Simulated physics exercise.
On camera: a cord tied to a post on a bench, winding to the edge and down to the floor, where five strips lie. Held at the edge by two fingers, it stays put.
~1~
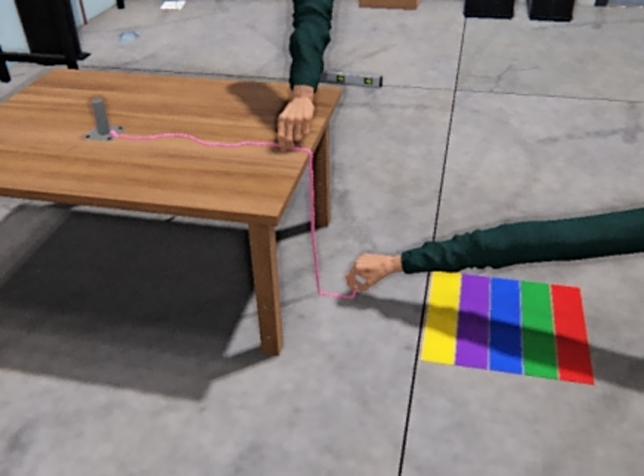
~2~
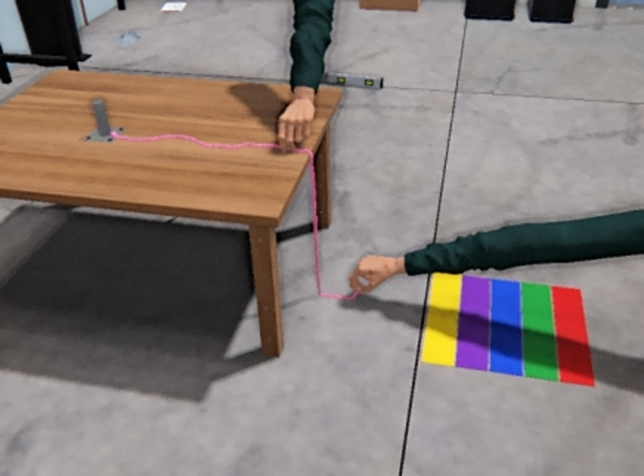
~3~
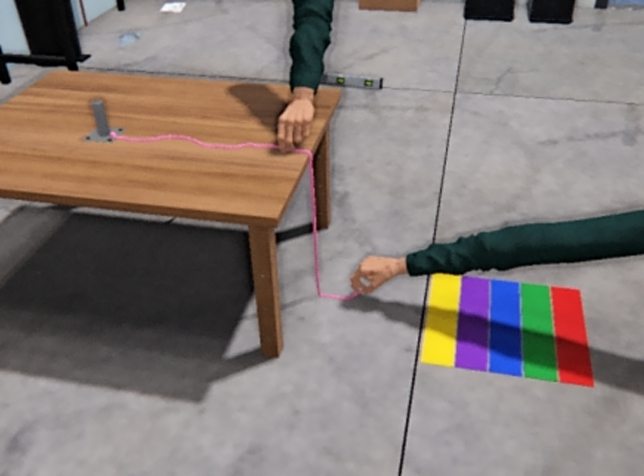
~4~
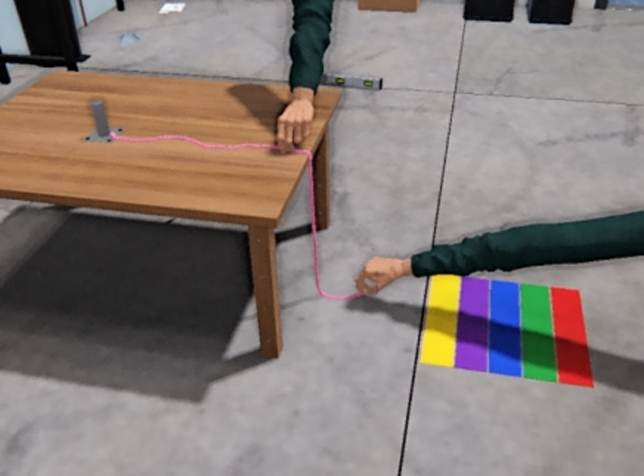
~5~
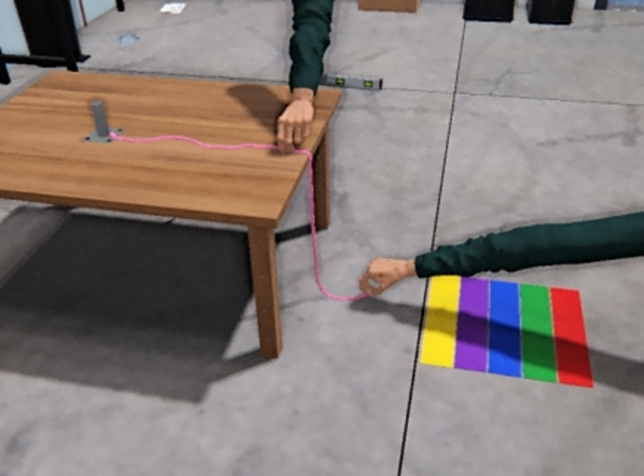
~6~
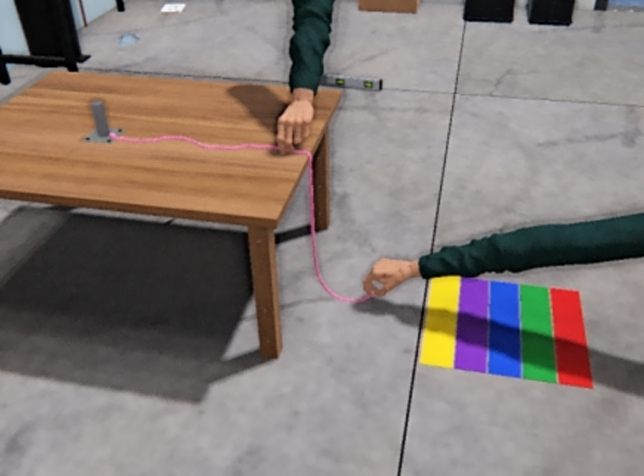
One hand presses a pink cord at the table edge while another draws its end slightly right.
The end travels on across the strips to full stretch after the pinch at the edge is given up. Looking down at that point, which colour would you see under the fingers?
You would see purple.
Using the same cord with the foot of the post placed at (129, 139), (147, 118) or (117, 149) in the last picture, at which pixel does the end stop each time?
One per try, in order: (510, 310), (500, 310), (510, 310).
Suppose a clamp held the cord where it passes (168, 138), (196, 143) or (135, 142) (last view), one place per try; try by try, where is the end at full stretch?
About (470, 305), (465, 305) and (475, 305).
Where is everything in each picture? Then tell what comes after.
In the first picture, end (356, 288); yellow (439, 344); purple (472, 349); blue (506, 353); green (540, 358); red (575, 363).
In the second picture, end (358, 290); cord through (135, 140) (200, 143) (264, 146) (312, 173) (315, 231) (319, 285).
In the third picture, end (360, 291).
In the fourth picture, end (365, 292); cord through (134, 141) (199, 144) (263, 147) (310, 174) (314, 231) (318, 286).
In the fifth picture, end (369, 293).
In the sixth picture, end (373, 294); cord through (134, 141) (199, 144) (263, 147) (310, 175) (313, 232) (325, 287).
Soon after, end near (417, 299); short of the strips.
After that, end near (454, 304); over yellow.
At the stop, end near (476, 307); over purple. The purple one.
